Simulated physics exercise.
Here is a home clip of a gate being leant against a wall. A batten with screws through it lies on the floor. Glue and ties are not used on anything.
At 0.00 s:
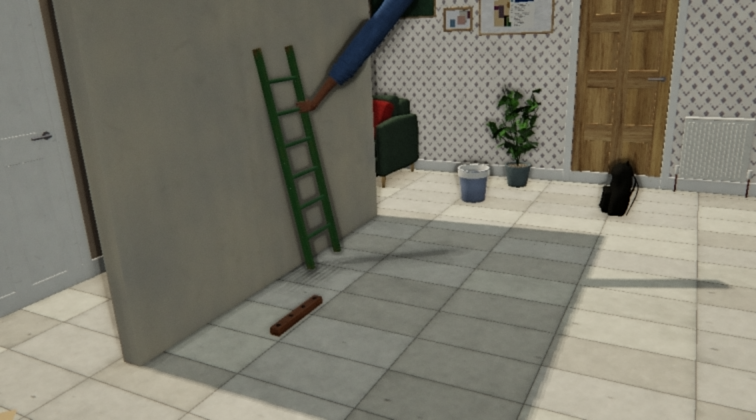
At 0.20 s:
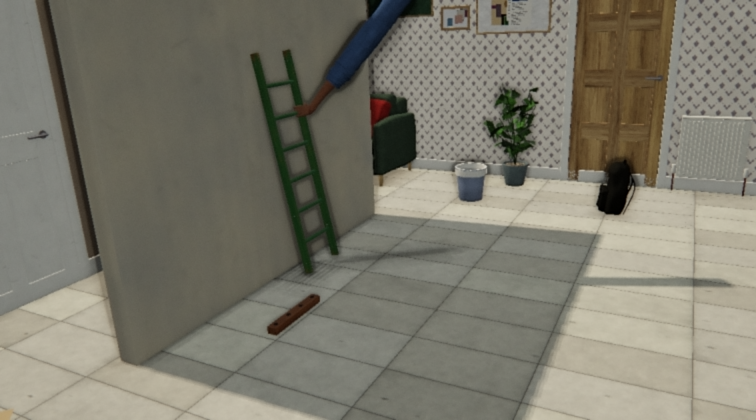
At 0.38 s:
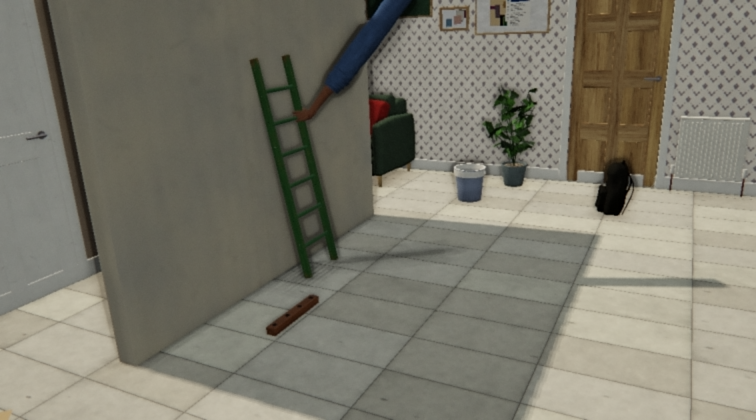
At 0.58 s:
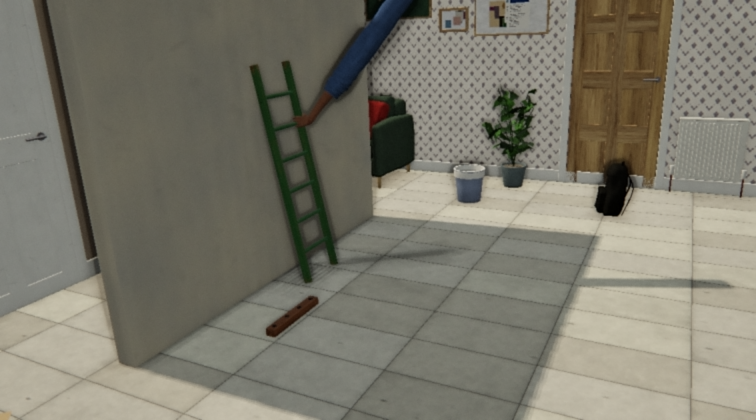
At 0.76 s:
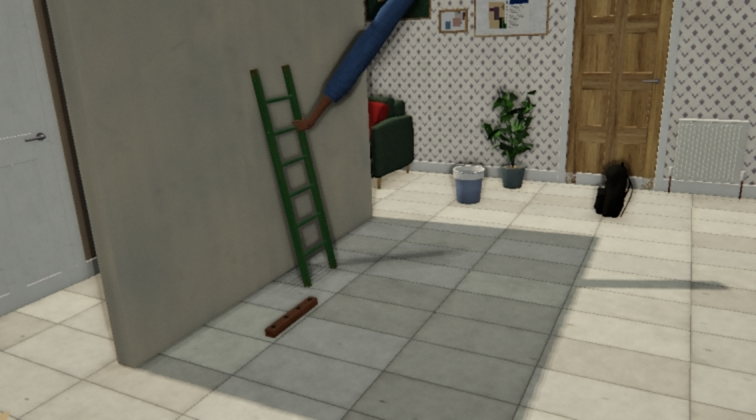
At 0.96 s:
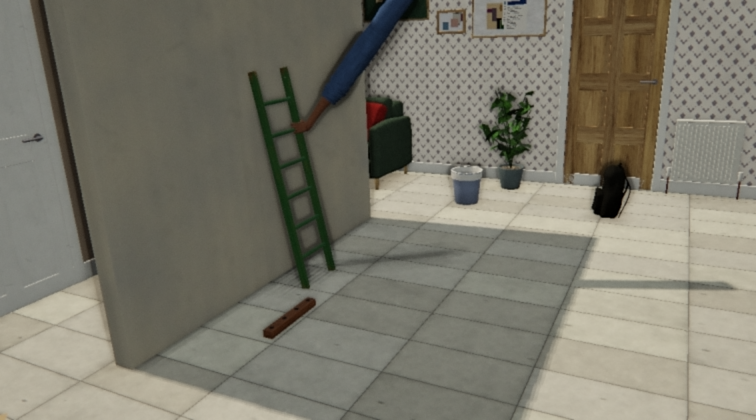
Green barred frame leaning against a grey wall, a blue-sleeved arm lowering it slightly and keeping hold, a brown batten lying nearby.
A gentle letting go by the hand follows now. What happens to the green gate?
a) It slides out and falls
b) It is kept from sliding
b.
By 1.44 s, green gate at rest near (295, 178).
When it is over (2.6 s), the green gate remains leaning, near (295, 178).
